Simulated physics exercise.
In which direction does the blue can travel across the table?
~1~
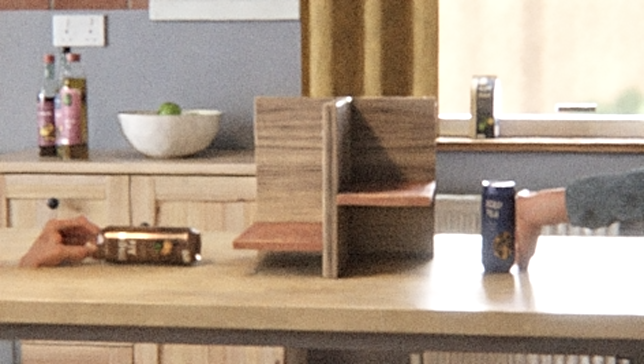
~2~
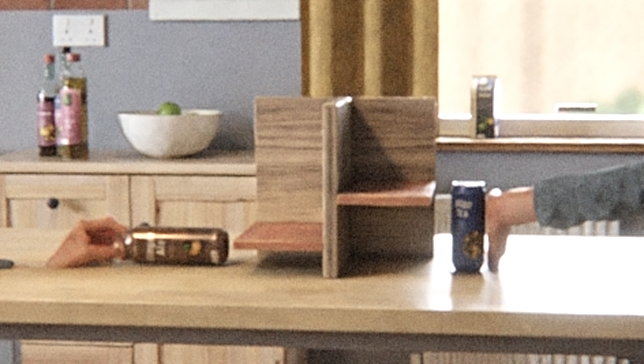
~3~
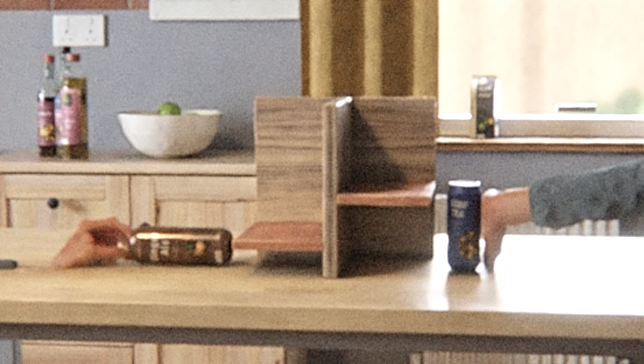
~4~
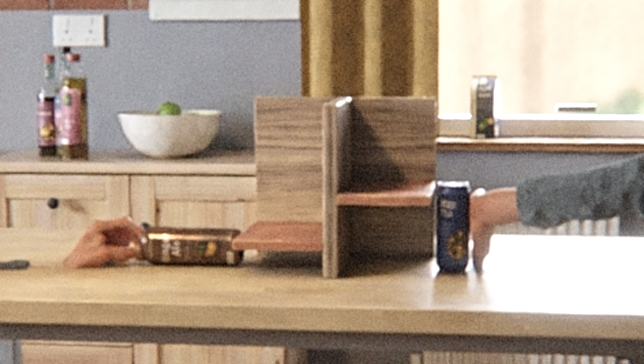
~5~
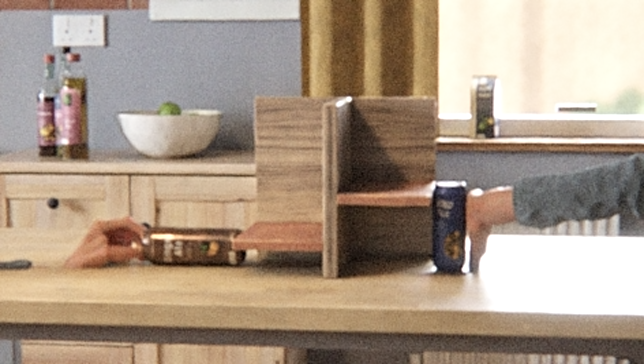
The blue can slides to the left, toward the wooden stand.
